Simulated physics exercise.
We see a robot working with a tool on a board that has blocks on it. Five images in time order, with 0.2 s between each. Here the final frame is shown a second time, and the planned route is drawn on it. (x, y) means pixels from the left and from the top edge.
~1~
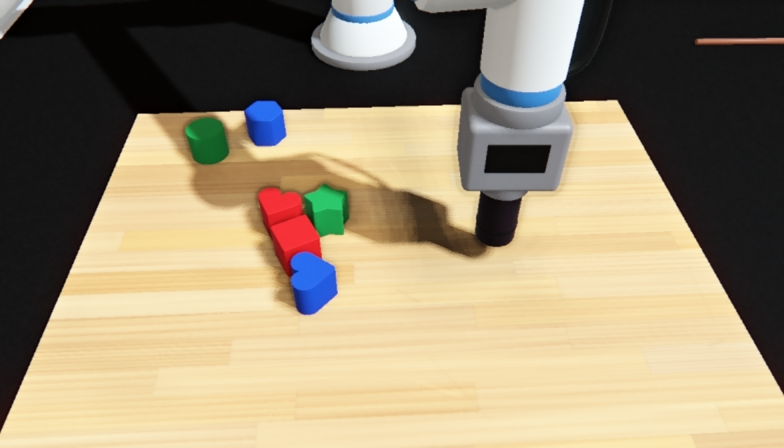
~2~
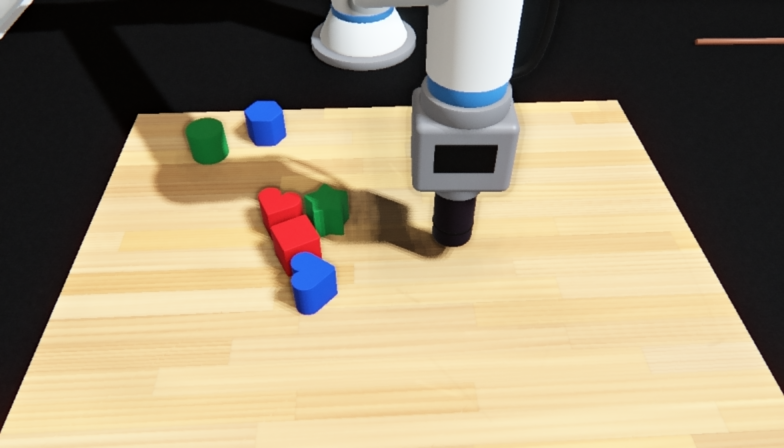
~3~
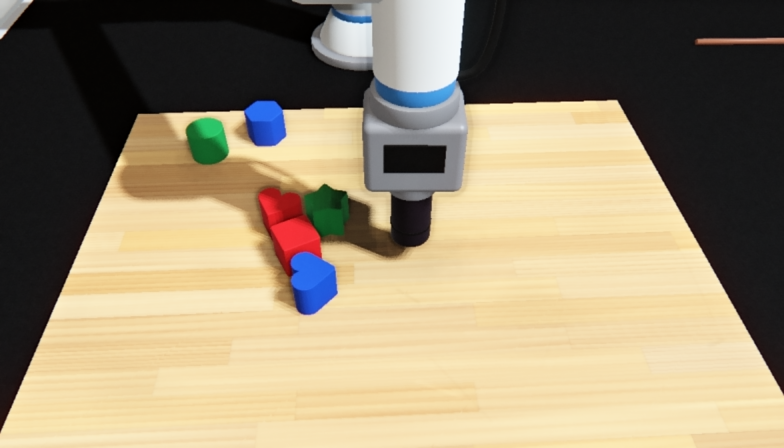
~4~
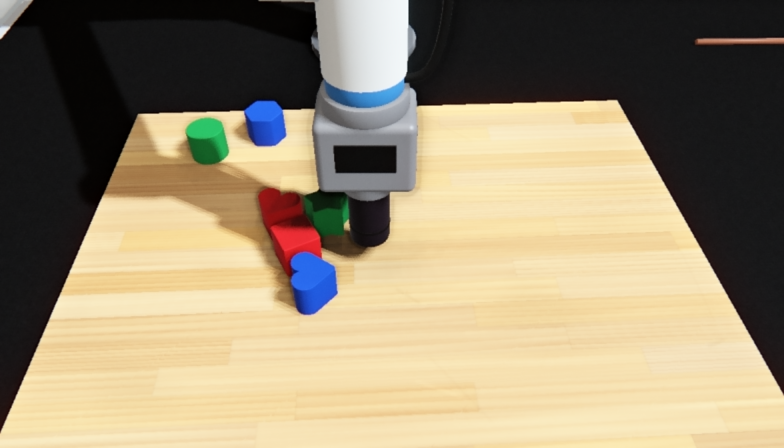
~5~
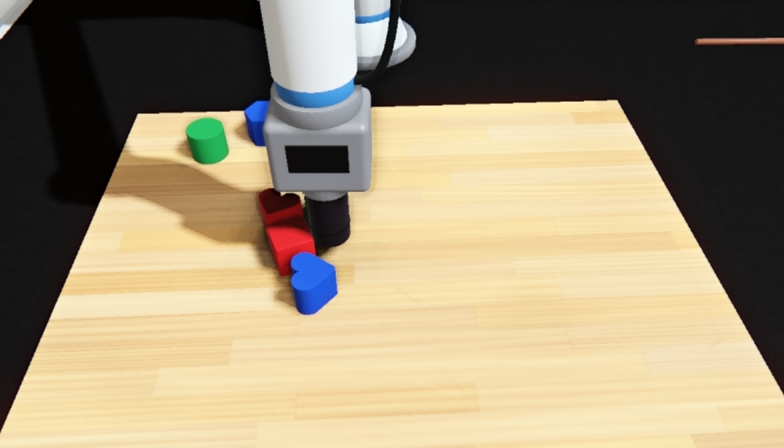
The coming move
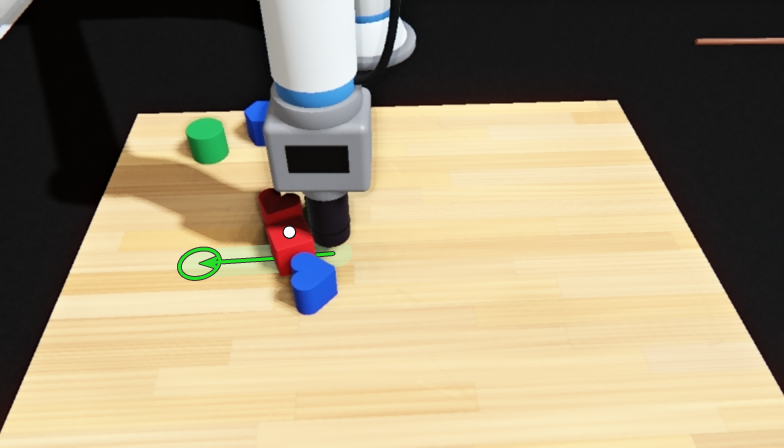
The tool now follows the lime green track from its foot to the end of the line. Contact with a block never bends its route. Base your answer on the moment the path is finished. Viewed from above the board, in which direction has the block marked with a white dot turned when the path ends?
It goes clockwise.
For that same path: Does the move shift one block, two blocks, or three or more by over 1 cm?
This push will displace one block.
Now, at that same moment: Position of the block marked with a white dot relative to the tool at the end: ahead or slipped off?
Once the path is finished, the block marked with a white dot still sits ahead of the tool.
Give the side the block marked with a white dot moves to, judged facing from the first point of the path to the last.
It slides rightward.
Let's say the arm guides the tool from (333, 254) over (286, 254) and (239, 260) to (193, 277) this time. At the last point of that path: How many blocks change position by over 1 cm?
I'd put the number at one.
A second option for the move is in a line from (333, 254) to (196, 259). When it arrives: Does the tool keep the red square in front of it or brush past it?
The tool still has it in front.
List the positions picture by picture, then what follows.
In the first picture, tip of the tool at (494, 234), middles of tops, red square at (295, 232), green star-shaped block at (326, 198).
In the second picture, tool at (452, 234), nothing pushed.
In the third picture, tool at (410, 234), nothing pushed.
In the fourth picture, tool at (370, 234), nothing pushed.
In the fifth picture, tool at (331, 235), red square at (289, 232), green star-shaped block hidden.
The line goes in a line from (333, 254) to (200, 263); the dot is on the red square.
What follows on the original path. One third of the way, tool at (285, 238); red square at (243, 232), turned 15° clockwise.
Two thirds of the way, tool at (239, 241); red square at (198, 232), turned 25° clockwise.
At the end, tool at (193, 244); red square at (152, 232), turned 40° clockwise; green star-shaped block unmoved.
